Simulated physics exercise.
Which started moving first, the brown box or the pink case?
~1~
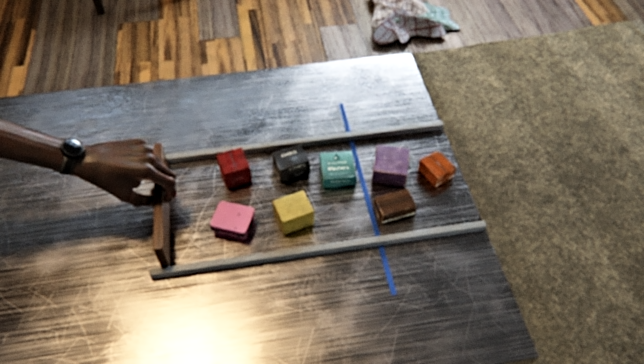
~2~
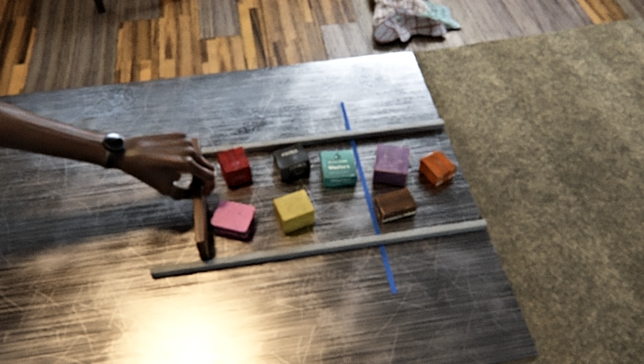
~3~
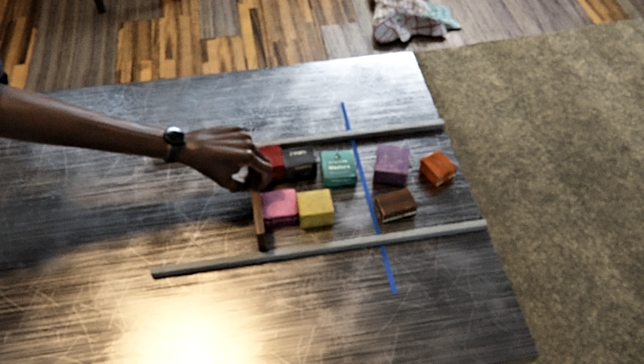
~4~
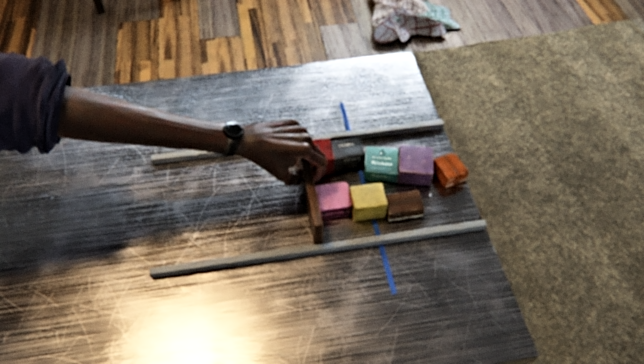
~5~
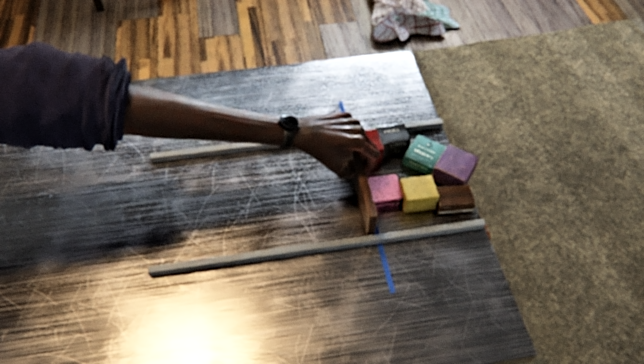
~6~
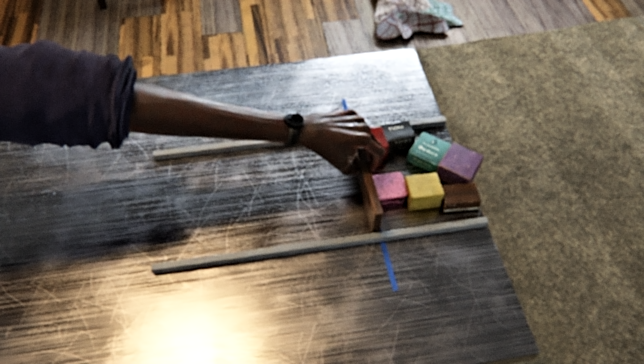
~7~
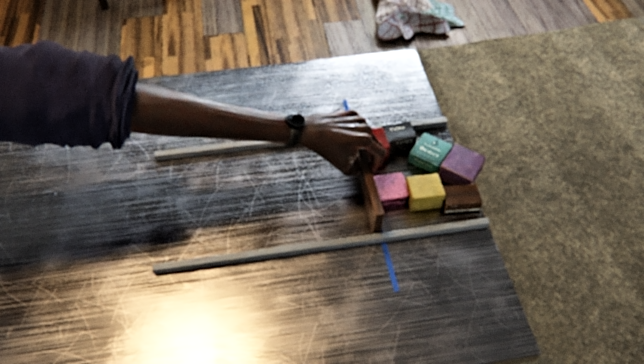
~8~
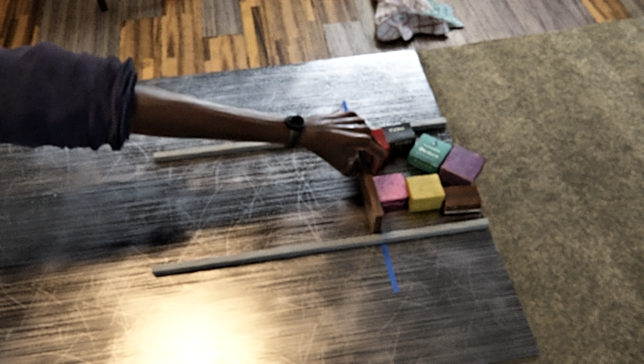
The pink case started moving first, and the brown box only began to slide later, as the board pushed farther to the right.
